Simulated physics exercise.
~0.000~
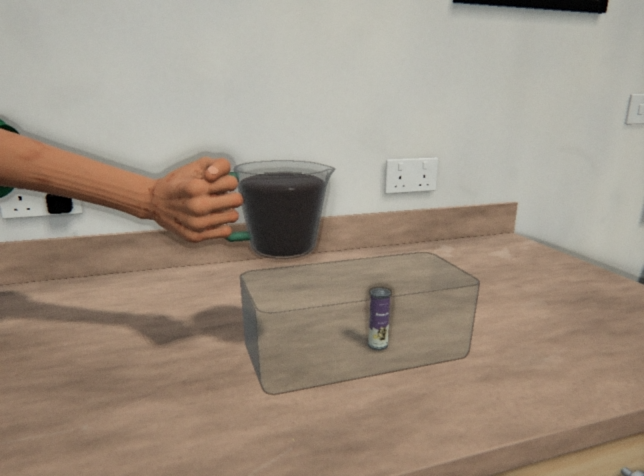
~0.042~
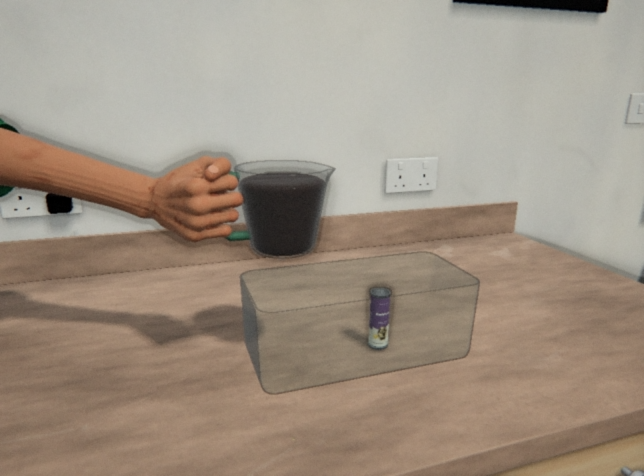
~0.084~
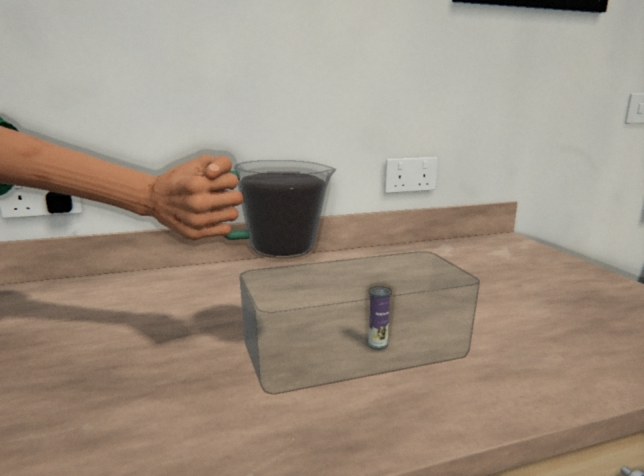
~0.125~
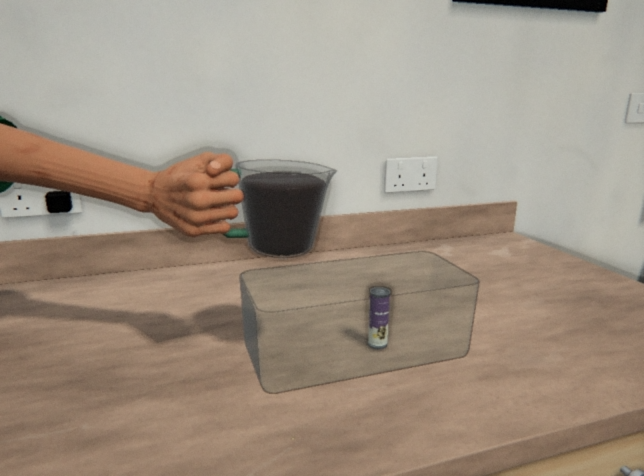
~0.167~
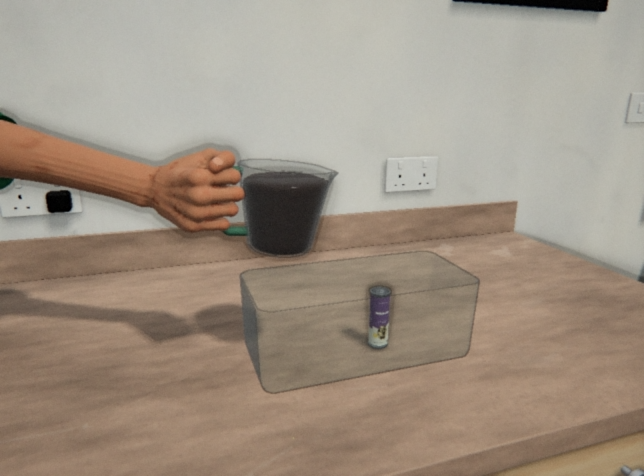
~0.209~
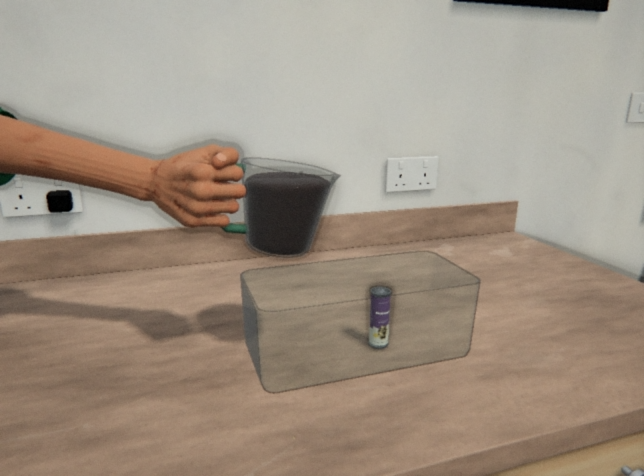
To begin with, a hand holds a clear measuring jug of dark coffee upright above a worktop, behind and over an empty see-through oblong basin with a small purple-labelled tin showing through it. The jug then leans slightly to the right, its handle side rising a little, while the basin and tin stay still.
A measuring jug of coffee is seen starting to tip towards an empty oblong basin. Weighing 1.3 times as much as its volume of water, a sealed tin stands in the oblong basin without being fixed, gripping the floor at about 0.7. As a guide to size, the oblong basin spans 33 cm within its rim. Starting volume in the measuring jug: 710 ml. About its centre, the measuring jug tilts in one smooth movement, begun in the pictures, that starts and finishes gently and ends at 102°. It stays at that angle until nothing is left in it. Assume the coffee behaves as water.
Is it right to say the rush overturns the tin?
My bet is it capsizes.
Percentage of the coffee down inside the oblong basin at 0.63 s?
The basin holds roughly 7 in a hundred parts at that moment.
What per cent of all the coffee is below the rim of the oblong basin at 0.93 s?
About 68 per cent.
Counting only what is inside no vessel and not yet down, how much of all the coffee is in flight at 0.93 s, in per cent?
14 per cent or so.
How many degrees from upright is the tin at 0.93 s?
The tilt is near 0°.
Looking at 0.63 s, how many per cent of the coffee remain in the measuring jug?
Still held: Roughly 74 % of the total.
Then, 0.63 s in, the tilt is 62° and 75 per cent is still to pour; the tin stands where it began.
Then, 0.93 s in, the tilt is 96° and 19 per cent is still to pour; the tin stands 1 cm from where it began.
Then, 1.25 s in, the tilt is 102° and 0 per cent is still to pour; the tin lies on its side.
Then, 1.60 s in, the tilt is 102° and 0 per cent is still to pour; the tin lies on its side.
Finally, the tin lies on its side.
